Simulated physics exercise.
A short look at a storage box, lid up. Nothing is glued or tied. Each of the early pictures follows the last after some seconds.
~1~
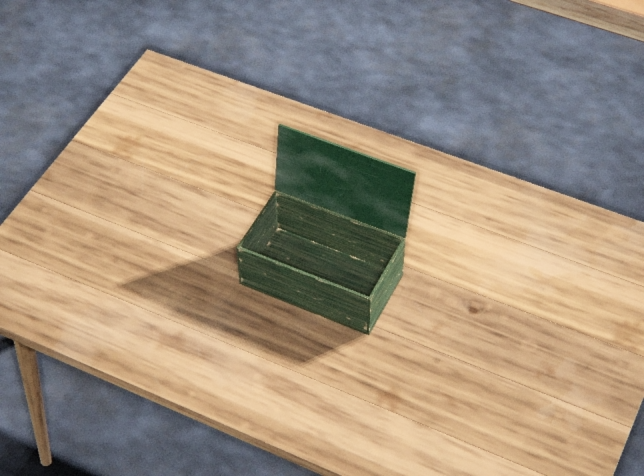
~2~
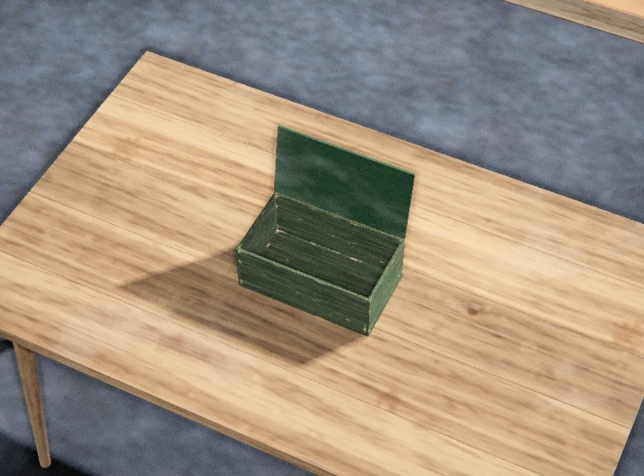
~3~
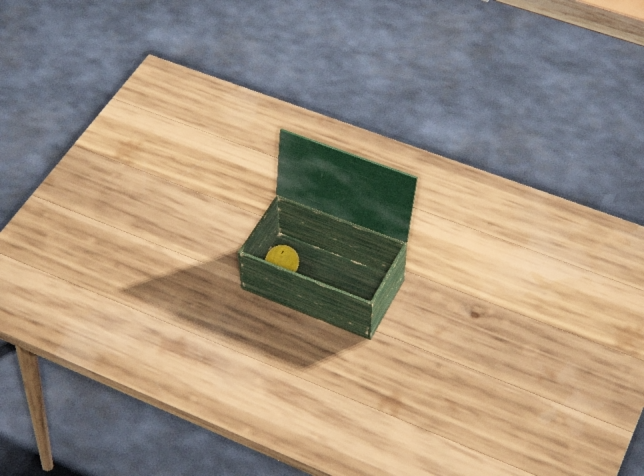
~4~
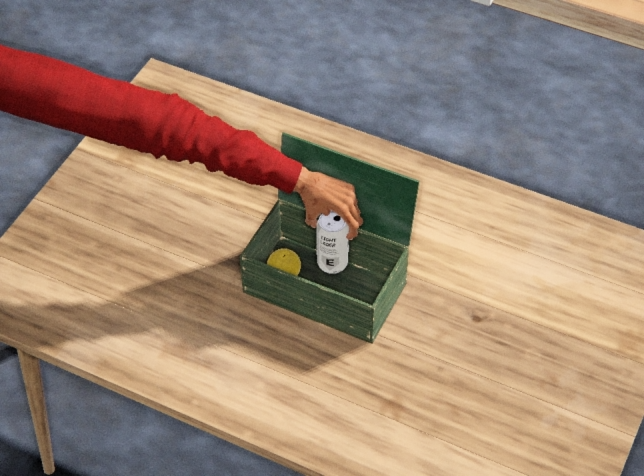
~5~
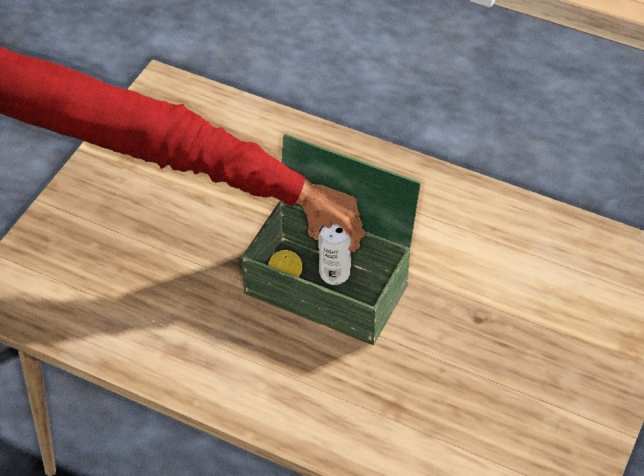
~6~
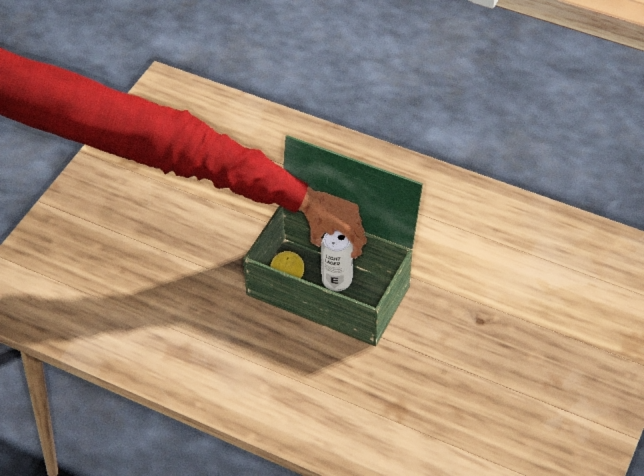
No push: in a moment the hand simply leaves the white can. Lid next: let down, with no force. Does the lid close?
Most likely the lid will not meet the rim.
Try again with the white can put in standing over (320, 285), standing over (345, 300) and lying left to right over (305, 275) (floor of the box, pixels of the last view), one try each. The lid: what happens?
Try one: Not closed. Try two: Not closed. Try three: Closed.
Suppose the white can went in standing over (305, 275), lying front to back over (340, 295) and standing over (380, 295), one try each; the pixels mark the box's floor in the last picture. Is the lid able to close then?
With the first placement it drops into place; with the second it drops into place; with the third it can't come down.
Then, 1.10 s on from there, lid starting down.
Then, 1.40 s on from there, lid 72° above the rim.
Then, 1.70 s on from there, lid 51° above the rim.
In the end, lid 41° above the rim; both unmoved. At the end, from the last picture's camera, white can near (337, 261).
